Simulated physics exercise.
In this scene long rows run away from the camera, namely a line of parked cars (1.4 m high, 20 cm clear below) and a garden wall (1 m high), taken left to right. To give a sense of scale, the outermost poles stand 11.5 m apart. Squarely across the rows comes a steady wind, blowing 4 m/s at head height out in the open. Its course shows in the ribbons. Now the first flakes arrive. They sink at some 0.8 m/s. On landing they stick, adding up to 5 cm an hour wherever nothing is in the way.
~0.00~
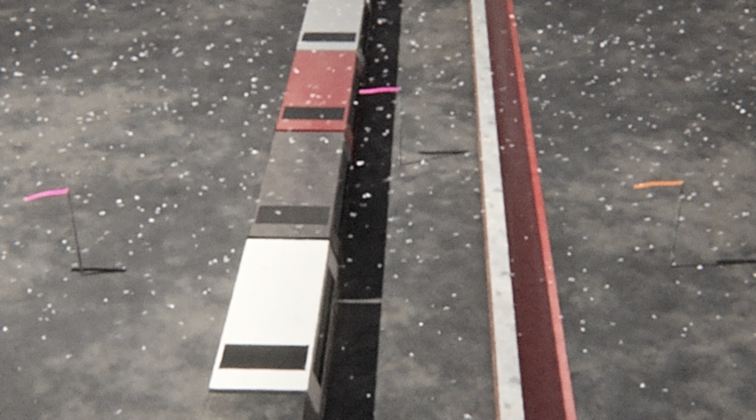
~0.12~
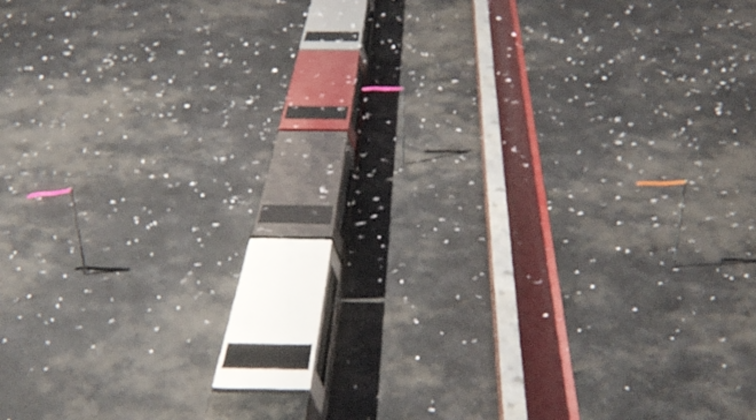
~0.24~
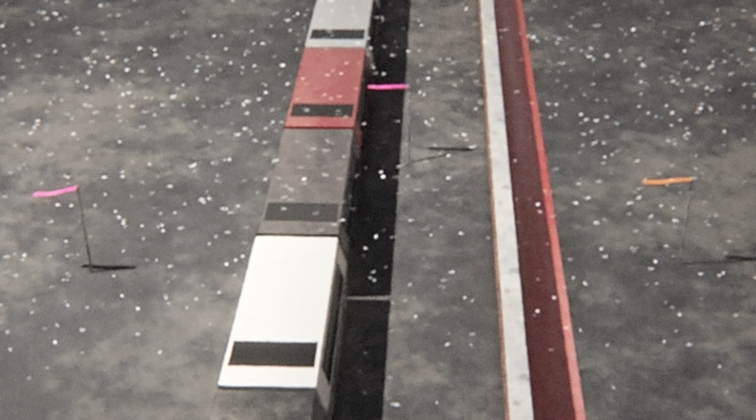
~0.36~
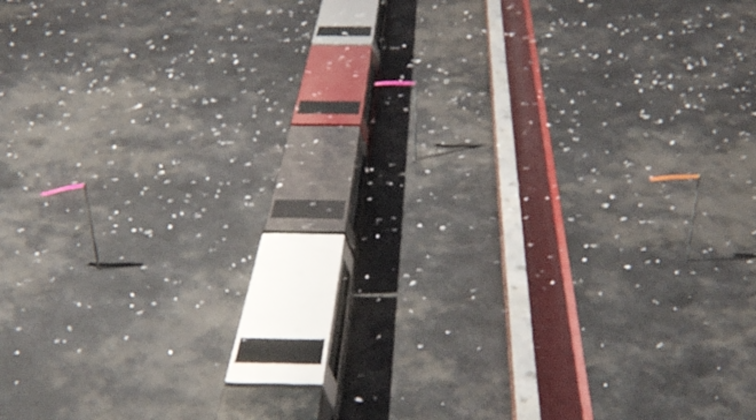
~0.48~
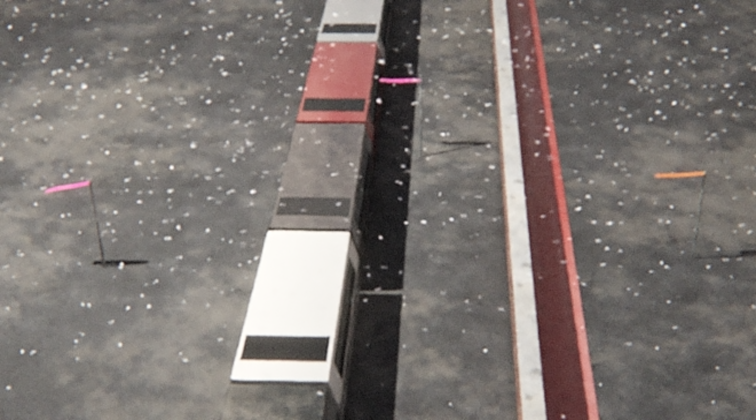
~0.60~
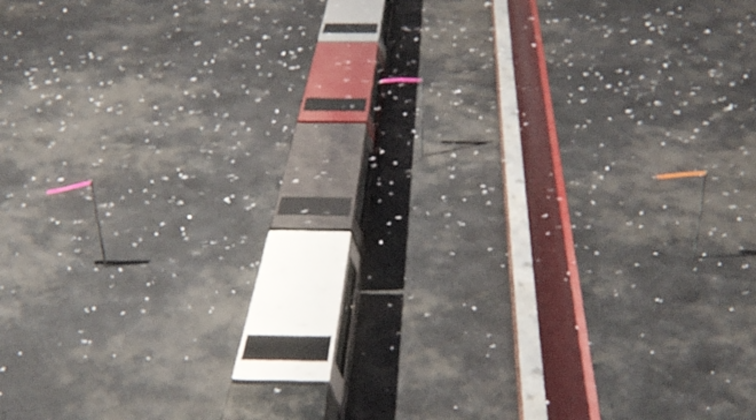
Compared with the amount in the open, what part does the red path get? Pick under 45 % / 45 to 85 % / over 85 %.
The red path gets above 85 % of the open amount.
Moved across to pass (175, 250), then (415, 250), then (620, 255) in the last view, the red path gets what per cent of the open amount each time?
Roughly 70 per cent, 60 per cent and 100 per cent in that order.
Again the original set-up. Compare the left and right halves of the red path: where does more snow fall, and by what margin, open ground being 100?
More goes to the left portion, roughly 10 points more.
In 10 minutes the red path collects 9 mm against 8 mm in the open.
In 30 minutes the red path collects 27 mm against 25 mm in the open.
In 60 minutes the red path collects 54 mm against 50 mm in the open, so the red path has 109 % of the open amount; the left half of it has 114 %, the right half 104 %.
